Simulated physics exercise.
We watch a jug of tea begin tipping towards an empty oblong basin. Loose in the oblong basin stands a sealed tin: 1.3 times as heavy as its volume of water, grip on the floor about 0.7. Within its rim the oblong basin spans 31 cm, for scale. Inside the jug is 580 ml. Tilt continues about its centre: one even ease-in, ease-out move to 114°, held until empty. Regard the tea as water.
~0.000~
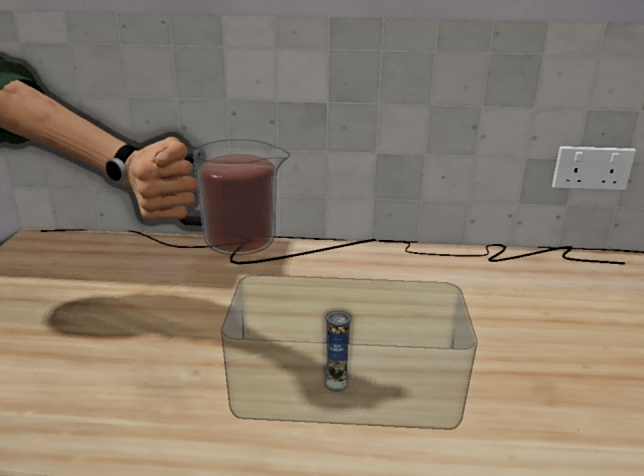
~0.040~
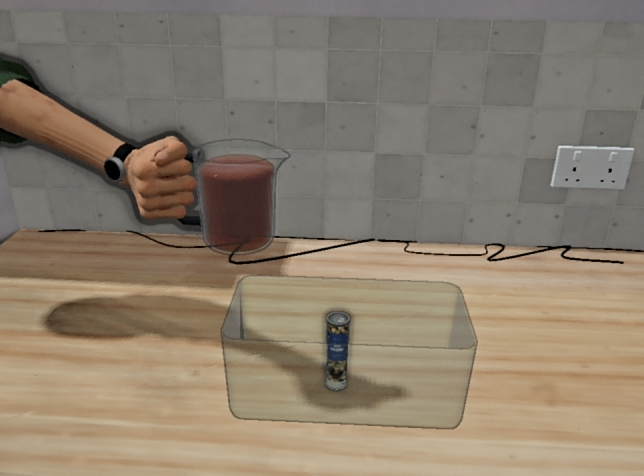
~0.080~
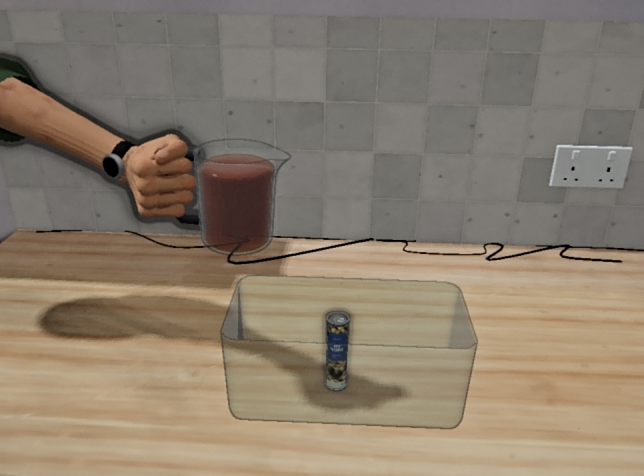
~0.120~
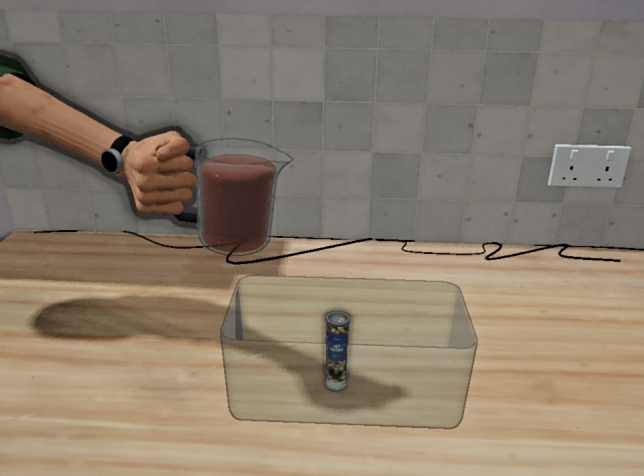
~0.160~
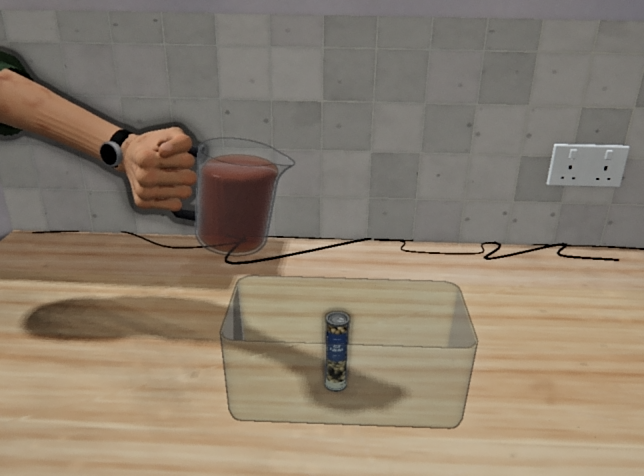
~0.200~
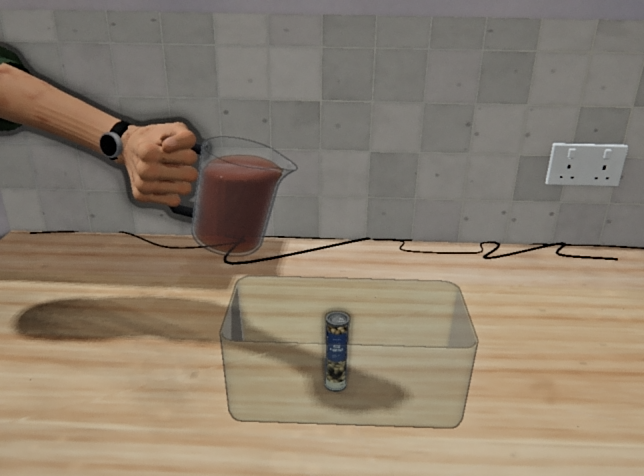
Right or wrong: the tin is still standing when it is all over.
Wrong, it has gone over.
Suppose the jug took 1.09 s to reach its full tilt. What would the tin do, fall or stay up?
The tin tumbles.
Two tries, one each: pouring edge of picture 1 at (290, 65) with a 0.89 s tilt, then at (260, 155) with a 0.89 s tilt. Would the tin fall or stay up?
Trial 1 - tin stays standing; trial 2 - tin tips.
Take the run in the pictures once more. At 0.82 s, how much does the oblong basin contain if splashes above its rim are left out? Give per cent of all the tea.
Near 64 per cent of the total.
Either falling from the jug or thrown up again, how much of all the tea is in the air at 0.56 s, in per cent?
Close to 20 in a hundred.
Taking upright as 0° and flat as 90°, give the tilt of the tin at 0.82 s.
Near 0 degrees.
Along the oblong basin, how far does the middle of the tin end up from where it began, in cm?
Shift of tin centre: Approx. 7.5 cm.
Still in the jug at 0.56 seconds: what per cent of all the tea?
74 %.
After 0.56 s the tilt is 79° and 74 per cent is still to pour; the tin stands where it began.
After 0.82 s the tilt is 112° and 16 per cent is still to pour; the tin stands where it began.
After 1.09 s the tilt is 114° and 0 per cent is still to pour; the tin leans 26°.
After 1.39 s the tilt is 114° and 0 per cent is still to pour; the tin lies on its side.
In the end the tin lies on its side.
